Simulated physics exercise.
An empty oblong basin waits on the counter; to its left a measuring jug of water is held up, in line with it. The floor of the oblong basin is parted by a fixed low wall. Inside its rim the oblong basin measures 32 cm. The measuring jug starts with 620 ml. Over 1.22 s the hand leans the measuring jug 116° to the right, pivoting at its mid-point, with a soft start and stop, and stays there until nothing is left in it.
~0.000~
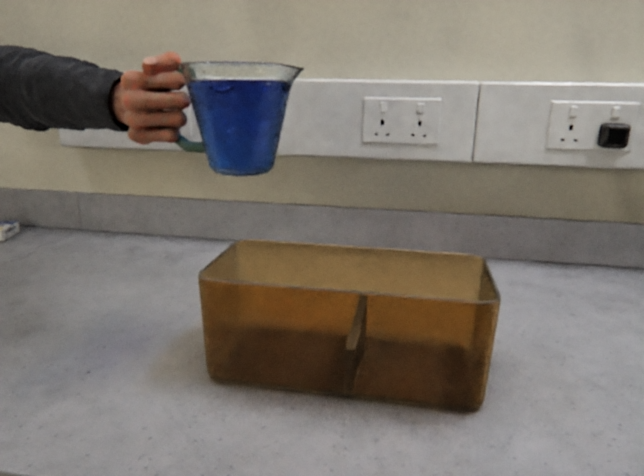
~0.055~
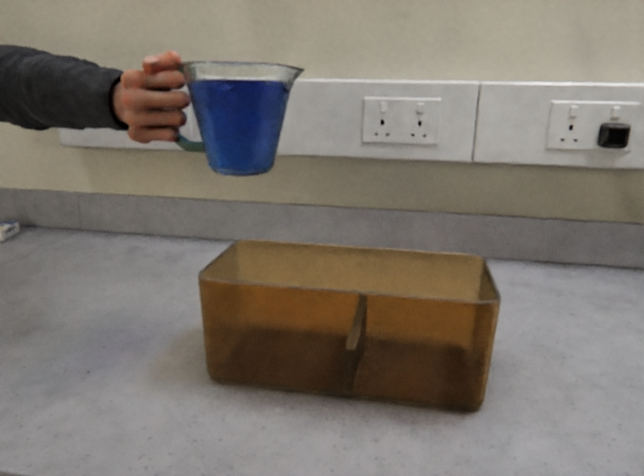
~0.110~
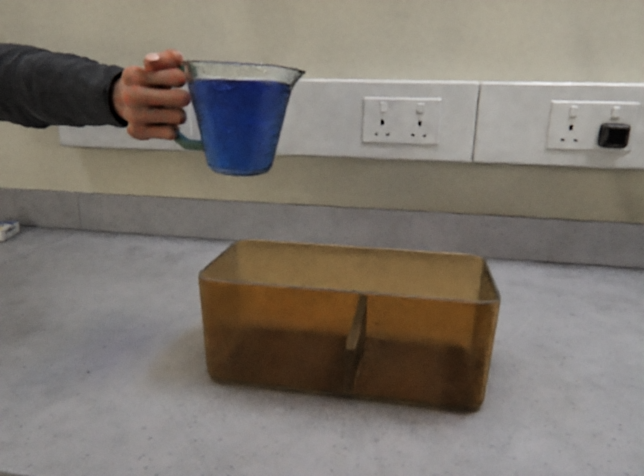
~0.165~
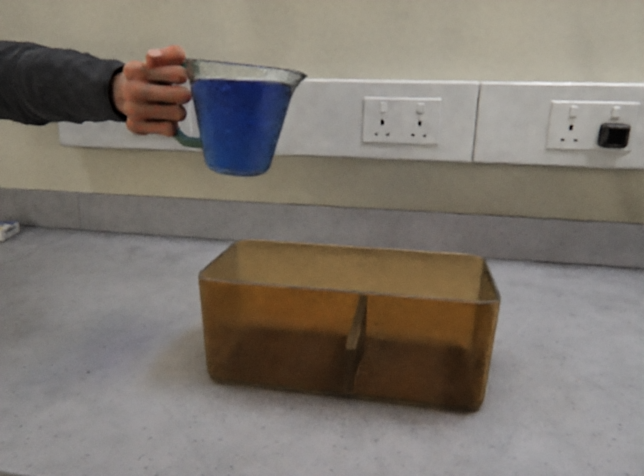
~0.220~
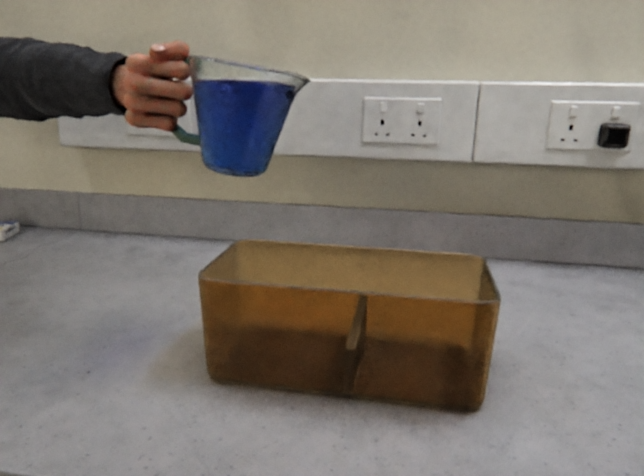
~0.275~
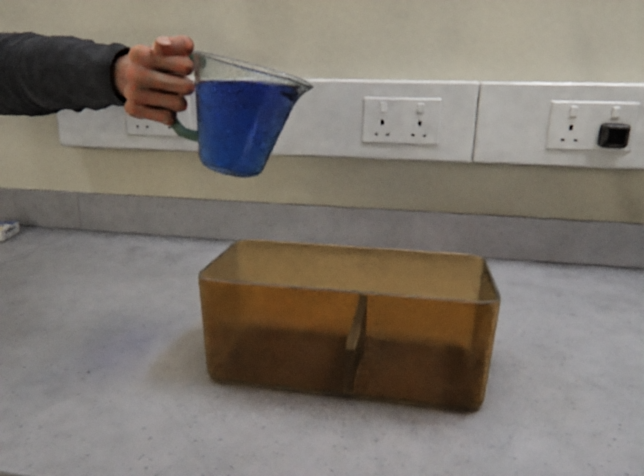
In the video, a hand holds a measuring jug of blue liquid above and to the left of an empty, amber-coloured oblong basin on a grey counter, then slowly tilts the jug slightly to the right.
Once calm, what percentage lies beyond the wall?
About 56 per cent.
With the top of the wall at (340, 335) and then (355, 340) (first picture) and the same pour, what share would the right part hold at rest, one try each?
First 80, then 65 per cent.
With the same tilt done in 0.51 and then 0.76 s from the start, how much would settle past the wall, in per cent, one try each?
In turn about 30 and 40 per cent.
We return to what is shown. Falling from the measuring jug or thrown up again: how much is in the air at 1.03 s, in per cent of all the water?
Near 12 in a hundred.
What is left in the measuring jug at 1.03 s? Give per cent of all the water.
Some 6 per cent.
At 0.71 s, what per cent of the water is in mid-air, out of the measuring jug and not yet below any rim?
Some 26 per cent.
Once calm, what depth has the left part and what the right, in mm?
Some 12 mm on the left and 18 mm on the right.
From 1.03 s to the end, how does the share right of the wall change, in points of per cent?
The share moves up, by some 1 per cent.
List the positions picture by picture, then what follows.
In the first frame, tilt 0°; pouring edge (303, 67); surface from (196, 81) to (290, 83); the oblong basin's rim runs from (219, 258) to (492, 278); the wall's top is at (357, 322).
In the second frame, tilt 1°; pouring edge (304, 68); surface from (196, 81) to (290, 83).
In the third frame, tilt 2°; pouring edge (305, 70); surface from (198, 80) to (291, 84).
In the fourth frame, tilt 5°; pouring edge (307, 74); surface from (198, 80) to (293, 86).
In the fifth frame, tilt 9°; pouring edge (310, 79); surface from (202, 81) to (297, 85).
In the sixth frame, tilt 14°; pouring edge (313, 86); surface from (204, 83) to (303, 87).
By 0.71 s the tilt is 72° and 62 per cent is still to pour, 1 is left of the wall and 11 right of it.
By 1.03 s the tilt is 109° and 6 per cent is still to pour, 27 is left of the wall and 55 right of it.
By 1.36 s the tilt is 116° and 0 per cent is still to pour, 42 is left of the wall and 56 right of it.
By 1.72 s the tilt is 116° and 0 per cent is still to pour, 42 is left of the wall and 56 right of it.
At rest 42 per cent lies left of the wall, 56 right of it and 1 outside.
